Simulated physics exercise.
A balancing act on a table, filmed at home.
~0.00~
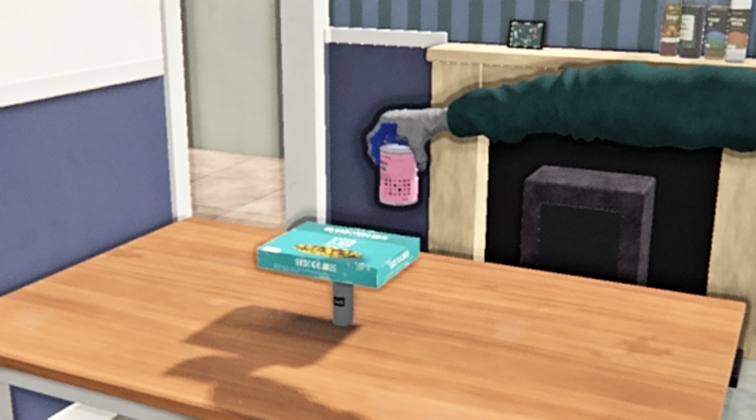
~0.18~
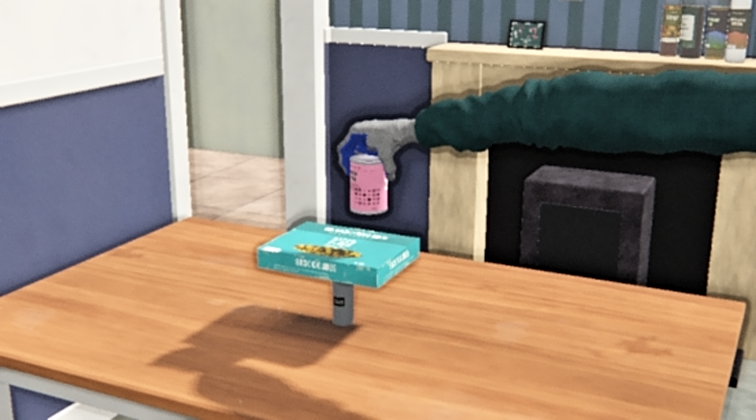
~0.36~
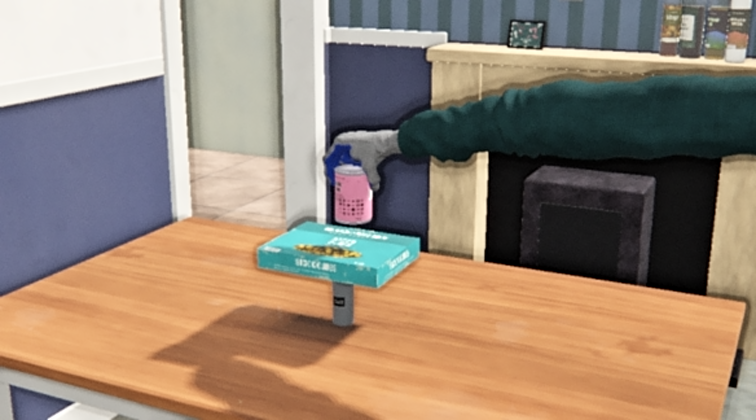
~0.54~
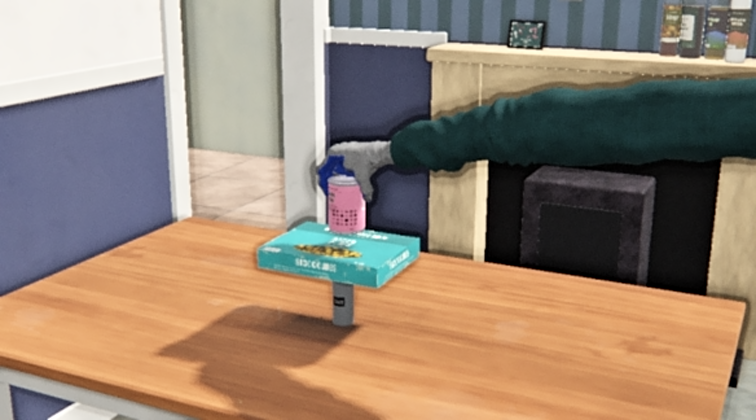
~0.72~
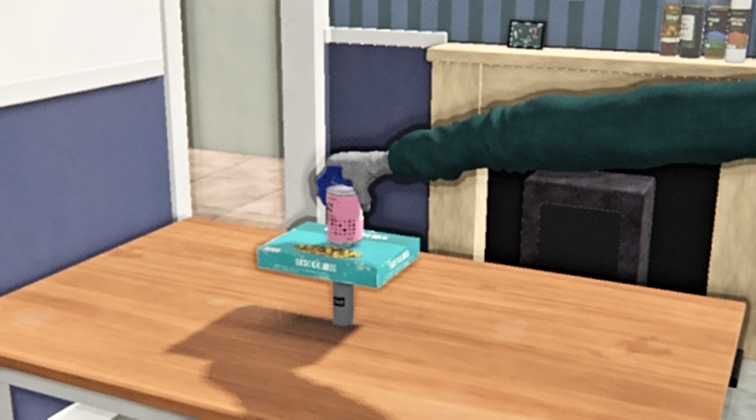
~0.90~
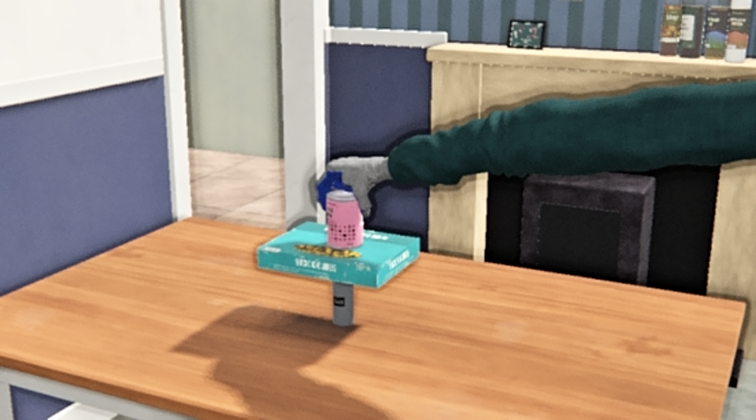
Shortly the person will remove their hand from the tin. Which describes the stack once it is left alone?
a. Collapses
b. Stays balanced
Option b: Stays balanced.
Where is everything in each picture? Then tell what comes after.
The first frame shows coming down; pink tin (399, 174); turquoise packet (340, 252).
The second frame shows coming down; pink tin (369, 184); turquoise packet (340, 252).
The third frame shows coming down; pink tin (353, 194); turquoise packet (340, 252).
The fourth frame shows coming down; pink tin (347, 205); turquoise packet (340, 252).
The fifth frame shows coming down; pink tin (345, 215); turquoise packet (340, 252).
The sixth frame shows in place under the hand; pink tin (345, 220); turquoise packet (340, 252).
After 1.10 s, nothing has stirred.
After 1.50 s, pink tin resting near (345, 220).
At rest (2.0 s), all 3 in place. Seen from the same camera at the end, pink tin near (345, 220). The stack stays up.
